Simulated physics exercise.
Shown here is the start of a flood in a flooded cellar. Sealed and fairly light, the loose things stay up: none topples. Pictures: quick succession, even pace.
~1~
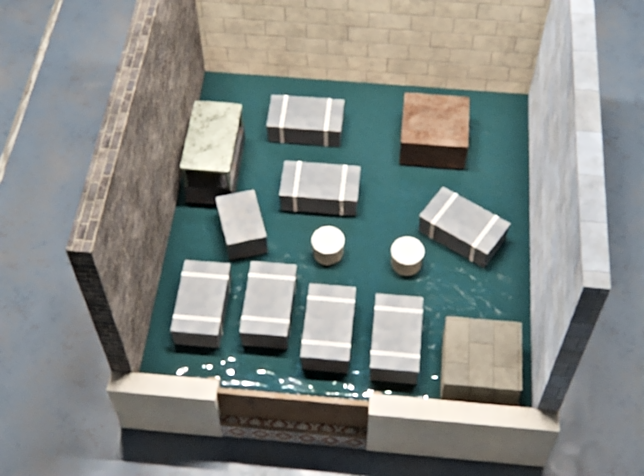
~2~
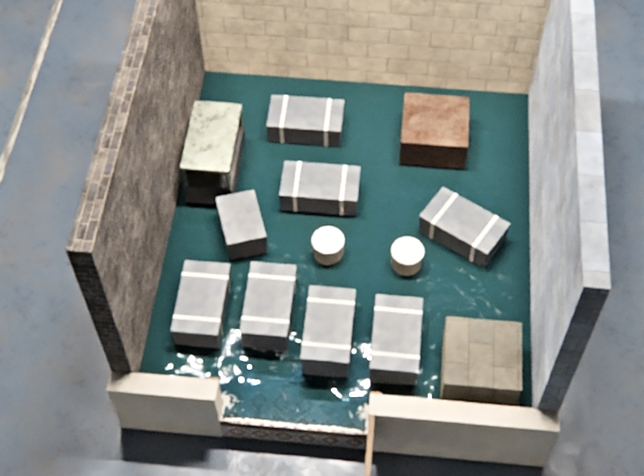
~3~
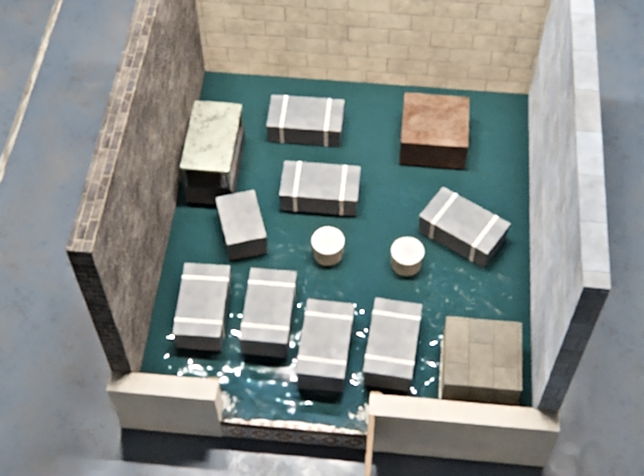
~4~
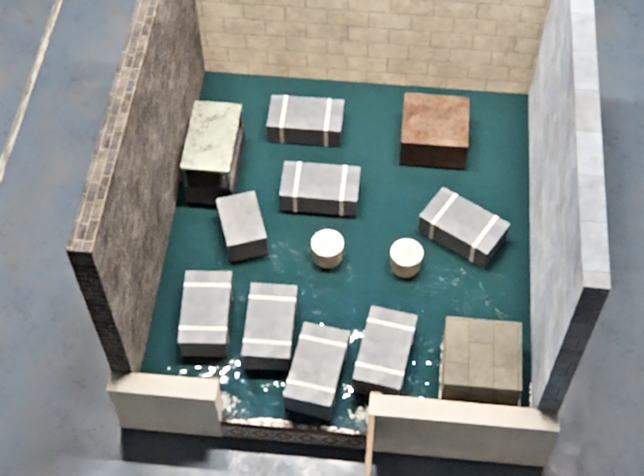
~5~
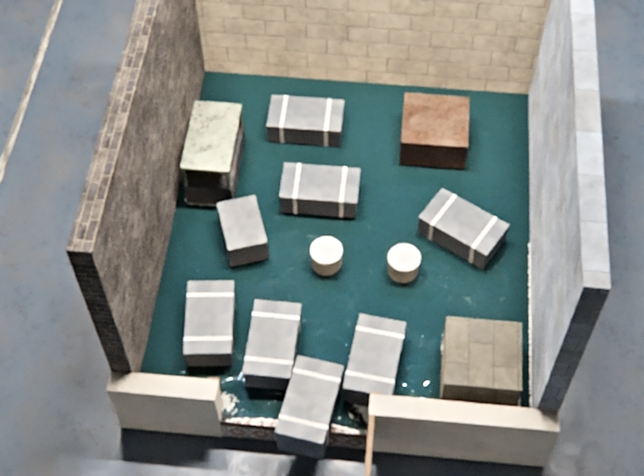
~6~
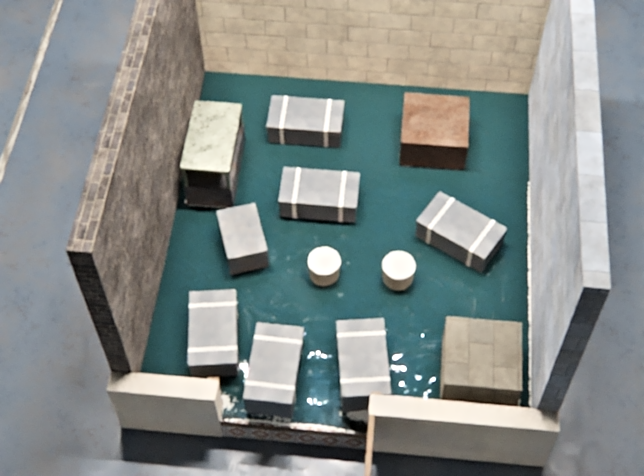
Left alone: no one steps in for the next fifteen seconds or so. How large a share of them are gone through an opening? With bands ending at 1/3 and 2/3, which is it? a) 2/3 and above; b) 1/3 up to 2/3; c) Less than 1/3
2/3 and above.
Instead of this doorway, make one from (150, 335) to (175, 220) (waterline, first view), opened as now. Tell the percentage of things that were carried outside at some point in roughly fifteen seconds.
70 %.
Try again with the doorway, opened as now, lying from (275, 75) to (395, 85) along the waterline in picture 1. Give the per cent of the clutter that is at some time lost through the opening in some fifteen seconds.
50 per cent.
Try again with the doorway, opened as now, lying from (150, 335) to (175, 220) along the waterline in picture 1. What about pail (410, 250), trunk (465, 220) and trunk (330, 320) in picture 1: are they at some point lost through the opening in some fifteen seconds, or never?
Per item as listed - swept away, not lost, swept away.
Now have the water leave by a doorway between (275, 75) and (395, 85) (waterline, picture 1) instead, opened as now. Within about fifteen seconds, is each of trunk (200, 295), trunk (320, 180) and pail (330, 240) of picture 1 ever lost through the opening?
The three give no escape, escape and escape, in that order.
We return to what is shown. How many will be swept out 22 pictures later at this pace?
That makes 8.
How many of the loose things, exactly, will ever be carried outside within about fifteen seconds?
It adds up to 8.
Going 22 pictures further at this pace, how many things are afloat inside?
Count: 0.
A moment on, 2 of 10 are out; 7 afloat.
Next, 6 of 10 are out; 4 afloat.
Later, 8 of 10 are out; 0 afloat.
In the end, 8 of 10 are out; 0 afloat.
